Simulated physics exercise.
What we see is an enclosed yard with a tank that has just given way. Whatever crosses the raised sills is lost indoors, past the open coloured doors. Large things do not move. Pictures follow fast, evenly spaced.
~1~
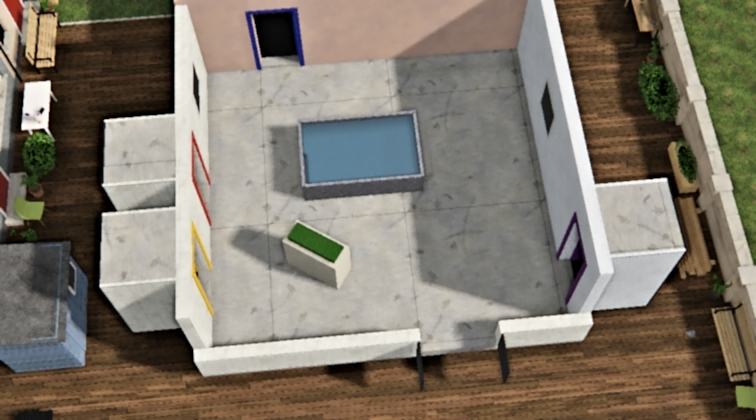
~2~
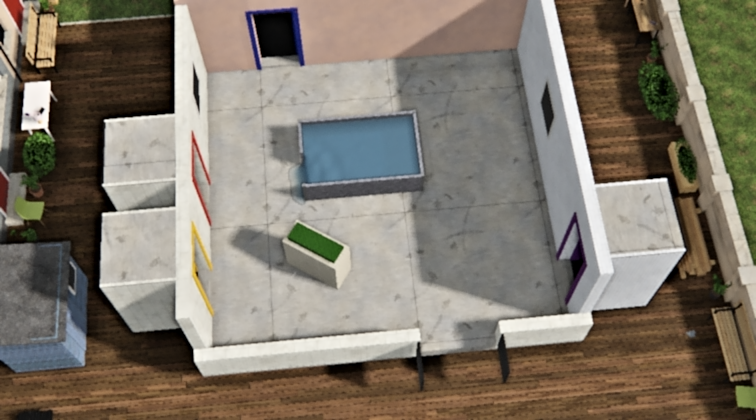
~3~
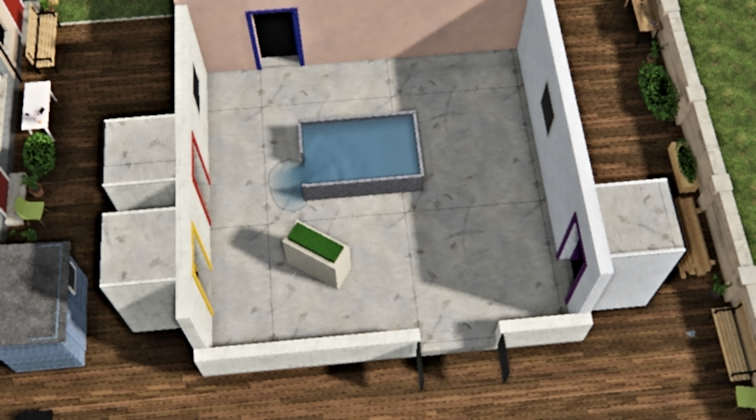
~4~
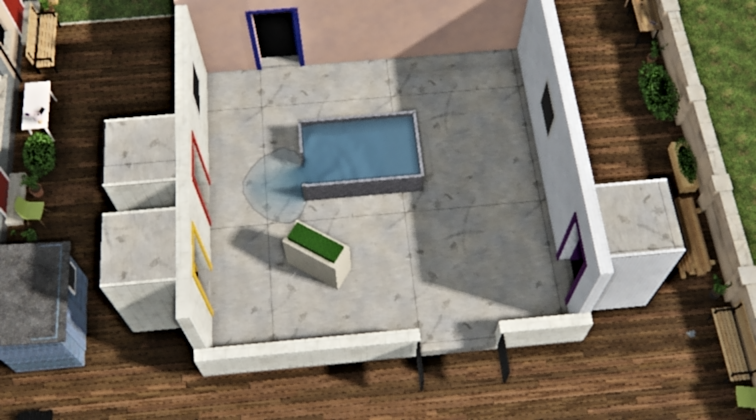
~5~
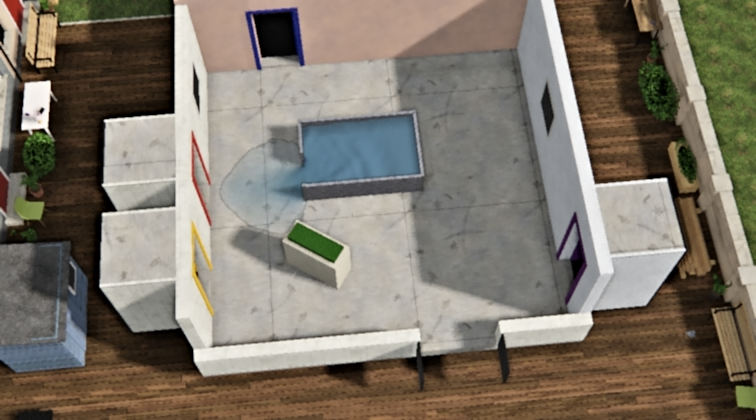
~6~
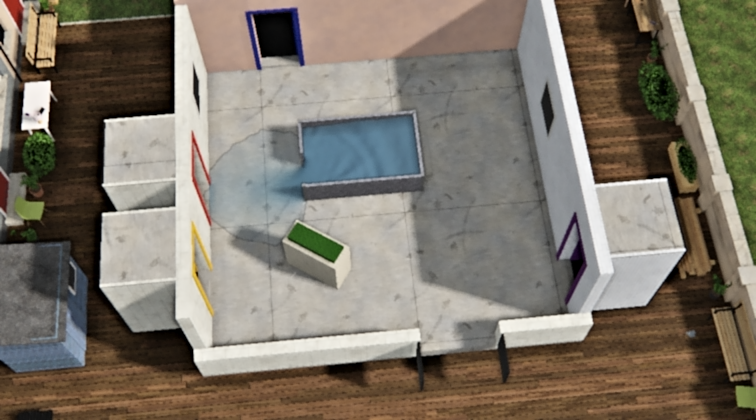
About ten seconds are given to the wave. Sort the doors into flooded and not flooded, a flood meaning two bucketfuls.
Sorted: Red door - flooded; purple door - not flooded; yellow door - not flooded; blue door - not flooded.
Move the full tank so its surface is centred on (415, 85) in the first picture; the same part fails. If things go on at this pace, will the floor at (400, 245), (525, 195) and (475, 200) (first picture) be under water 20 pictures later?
The first spot ends up left untouched, the second left untouched and the third left untouched.
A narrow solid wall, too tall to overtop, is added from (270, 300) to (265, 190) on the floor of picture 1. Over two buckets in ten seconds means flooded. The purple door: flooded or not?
Short version: The purple door does not reach it.
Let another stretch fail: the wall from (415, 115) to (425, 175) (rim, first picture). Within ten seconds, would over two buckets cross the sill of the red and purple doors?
In that case the red door undershoots, while the purple door overshoots.
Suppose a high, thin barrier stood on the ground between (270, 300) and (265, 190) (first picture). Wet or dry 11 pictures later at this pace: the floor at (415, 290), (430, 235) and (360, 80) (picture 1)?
Log, spots one to three: Spared; spared; spared.
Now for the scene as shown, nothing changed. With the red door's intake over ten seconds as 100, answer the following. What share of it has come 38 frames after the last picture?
Around 95 percent.
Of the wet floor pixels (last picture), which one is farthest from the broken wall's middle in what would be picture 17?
Estimated pixel: (213, 359).
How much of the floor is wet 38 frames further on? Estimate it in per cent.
I reckon 55 per cent or so.
A moment on, water covers 15 % of the floor; the red door over two buckets in, the purple door not reached, the yellow door not reached, the blue door not reached.
Next, water covers 20 % of the floor; the red door far over two buckets in, the purple door not reached, the yellow door wet at the sill, nothing in, the blue door not reached.
Then, water covers 25 % of the floor; the red door far over two buckets in, the purple door not reached, the yellow door wet at the sill, nothing in, the blue door wet at the sill, nothing in.
Later, water covers 55 % of the floor; the red door far over two buckets in, the purple door not reached, the yellow door wet at the sill, nothing in, the blue door wet at the sill, nothing in.
In the end, water covers 80 % of the floor; the red door far over two buckets in, the purple door wet at the sill, nothing in, the yellow door wet at the sill, nothing in, the blue door wet at the sill, nothing in.
